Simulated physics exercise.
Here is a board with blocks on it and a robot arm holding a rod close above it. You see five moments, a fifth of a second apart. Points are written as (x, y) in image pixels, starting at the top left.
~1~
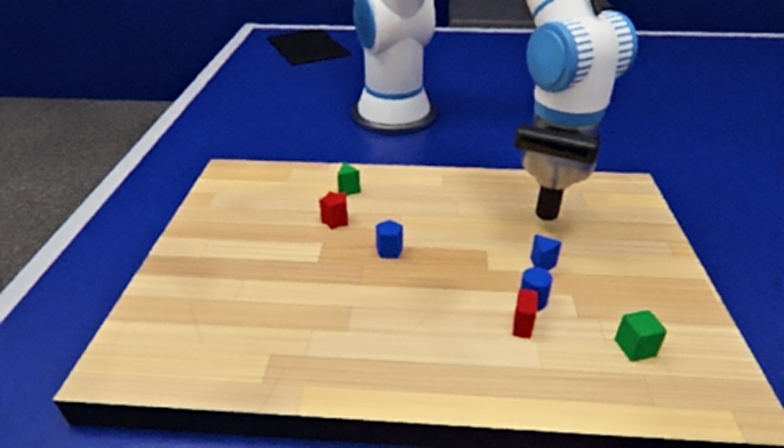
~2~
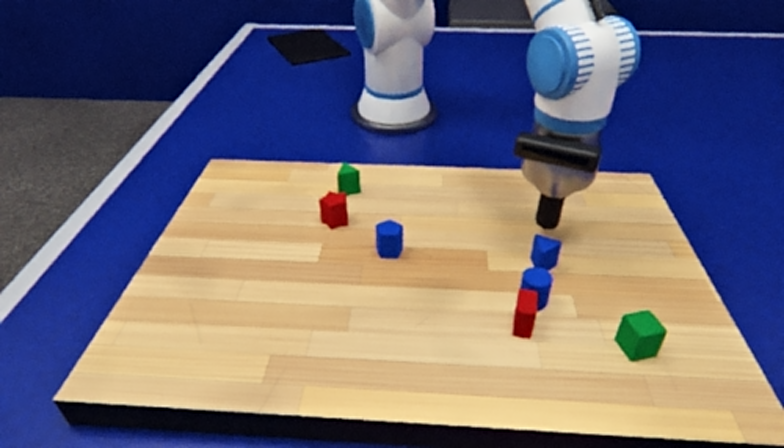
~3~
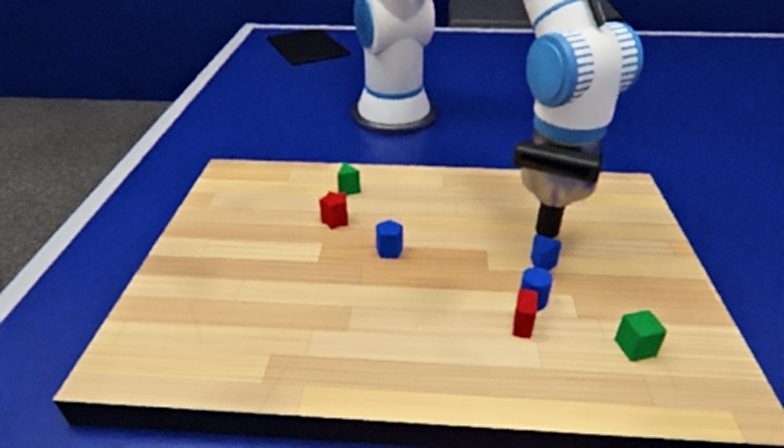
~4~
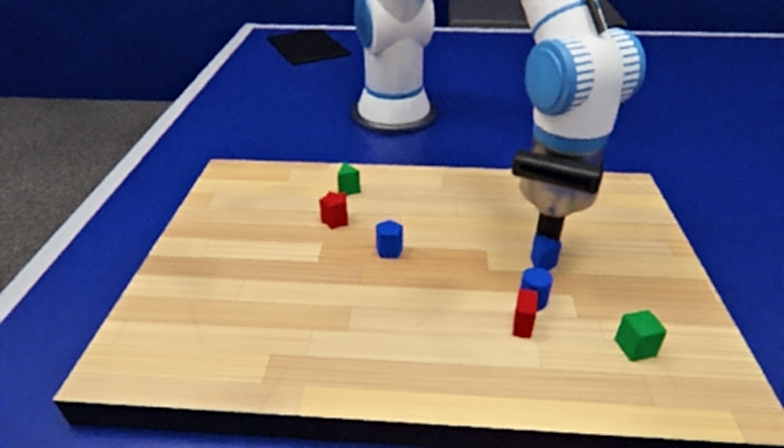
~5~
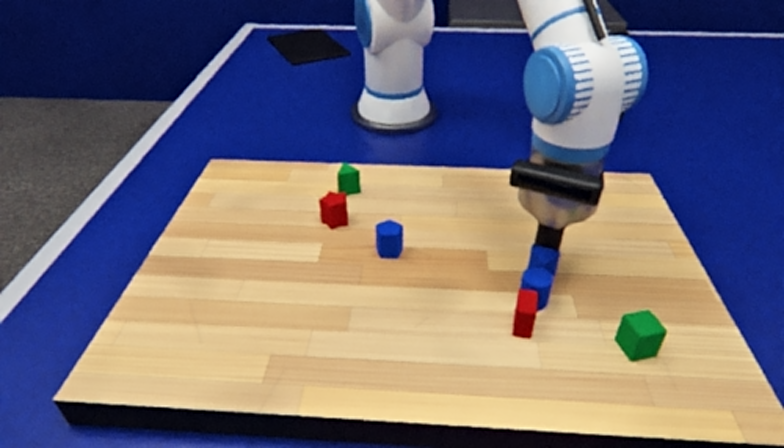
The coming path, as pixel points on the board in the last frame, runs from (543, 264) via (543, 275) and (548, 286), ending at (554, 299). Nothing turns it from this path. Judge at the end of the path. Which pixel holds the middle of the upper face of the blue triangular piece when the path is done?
That would be at about pixel (569, 291).
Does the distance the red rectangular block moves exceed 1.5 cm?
I believe not.
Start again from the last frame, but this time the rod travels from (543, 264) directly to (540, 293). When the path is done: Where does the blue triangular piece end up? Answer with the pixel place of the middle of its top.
Pixel (566, 283).
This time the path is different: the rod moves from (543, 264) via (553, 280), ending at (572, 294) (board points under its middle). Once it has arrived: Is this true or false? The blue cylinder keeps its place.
False
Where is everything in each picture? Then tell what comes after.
Lower end of the rod (547, 215), tops of blocks, red rectangular block (528, 301), blue cylinder (538, 276), blue triangular piece (547, 242), in the first picture.
Rod (547, 224), blocks as before, in the second picture.
Rod (547, 233), blocks as before, in the third picture.
Rod (546, 243), blocks as before, in the fourth picture.
Rod (545, 253), red rectangular block (528, 301), blue cylinder (538, 276), blue triangular piece (545, 253), in the fifth picture.
On the path given first. Halfway along, rod (548, 270); blue cylinder (537, 281); blue triangular piece (554, 272), turned 20° anticlockwise.
At the end, rod (557, 288); red rectangular block (526, 303); blue cylinder (537, 282); blue triangular piece (569, 291).
